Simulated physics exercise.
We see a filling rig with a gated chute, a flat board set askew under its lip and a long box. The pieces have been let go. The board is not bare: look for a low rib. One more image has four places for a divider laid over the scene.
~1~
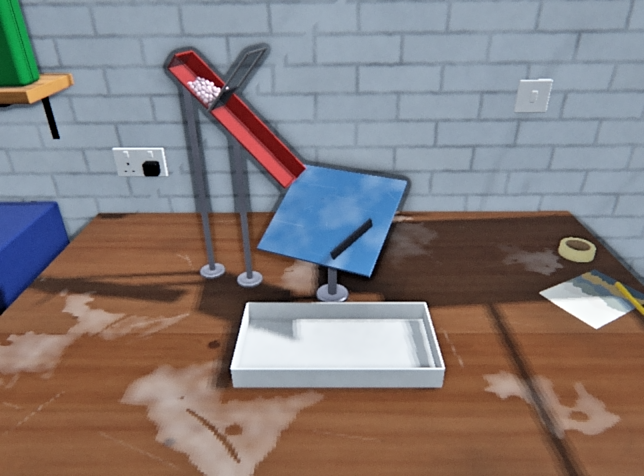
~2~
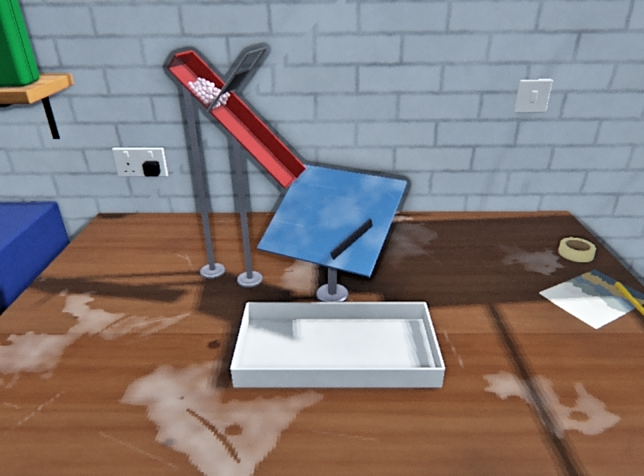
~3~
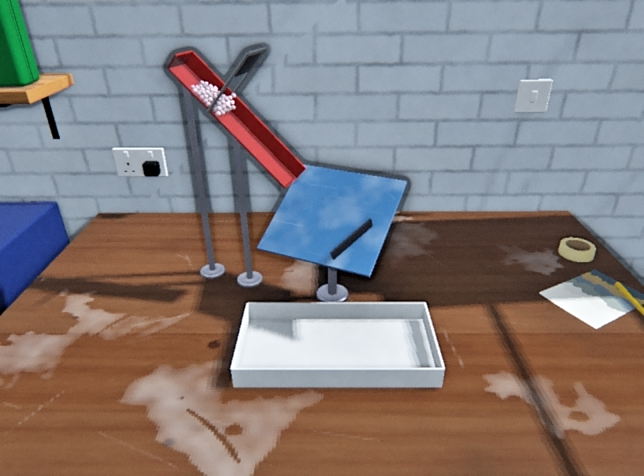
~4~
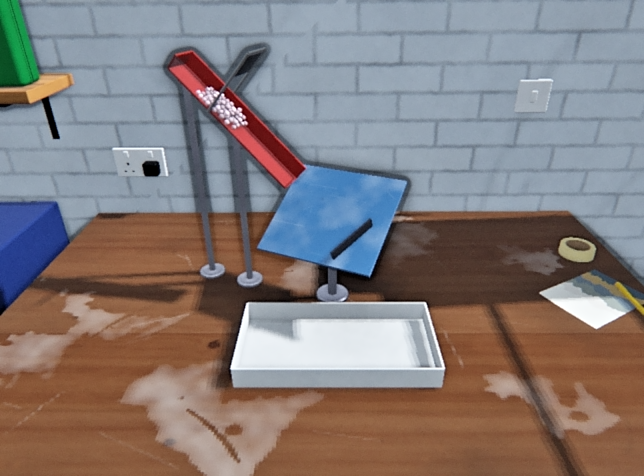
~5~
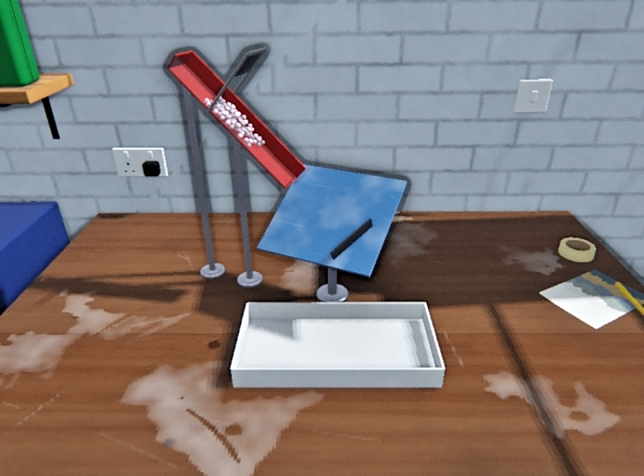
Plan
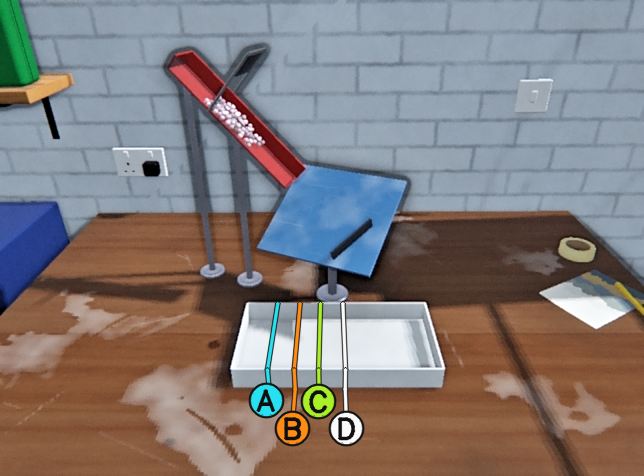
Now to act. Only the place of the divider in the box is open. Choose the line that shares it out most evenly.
Take B.
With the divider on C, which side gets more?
More lands on the left.
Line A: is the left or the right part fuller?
More lands on the right.
On the marked copy, line A crosses the front rim at (267, 368); line B crosses the front rim at (294, 368); line C crosses the front rim at (318, 368); line D crosses the front rim at (345, 369).
With A, of what is caught, a small share on the left of the divider, the bulk on the right.
With B, of what is caught, close to half on the left of the divider, close to half on the right.
With C, of what is caught, the bulk on the left of the divider, a small share on the right.
With D, of what is caught, the bulk on the left of the divider, a small share on the right.
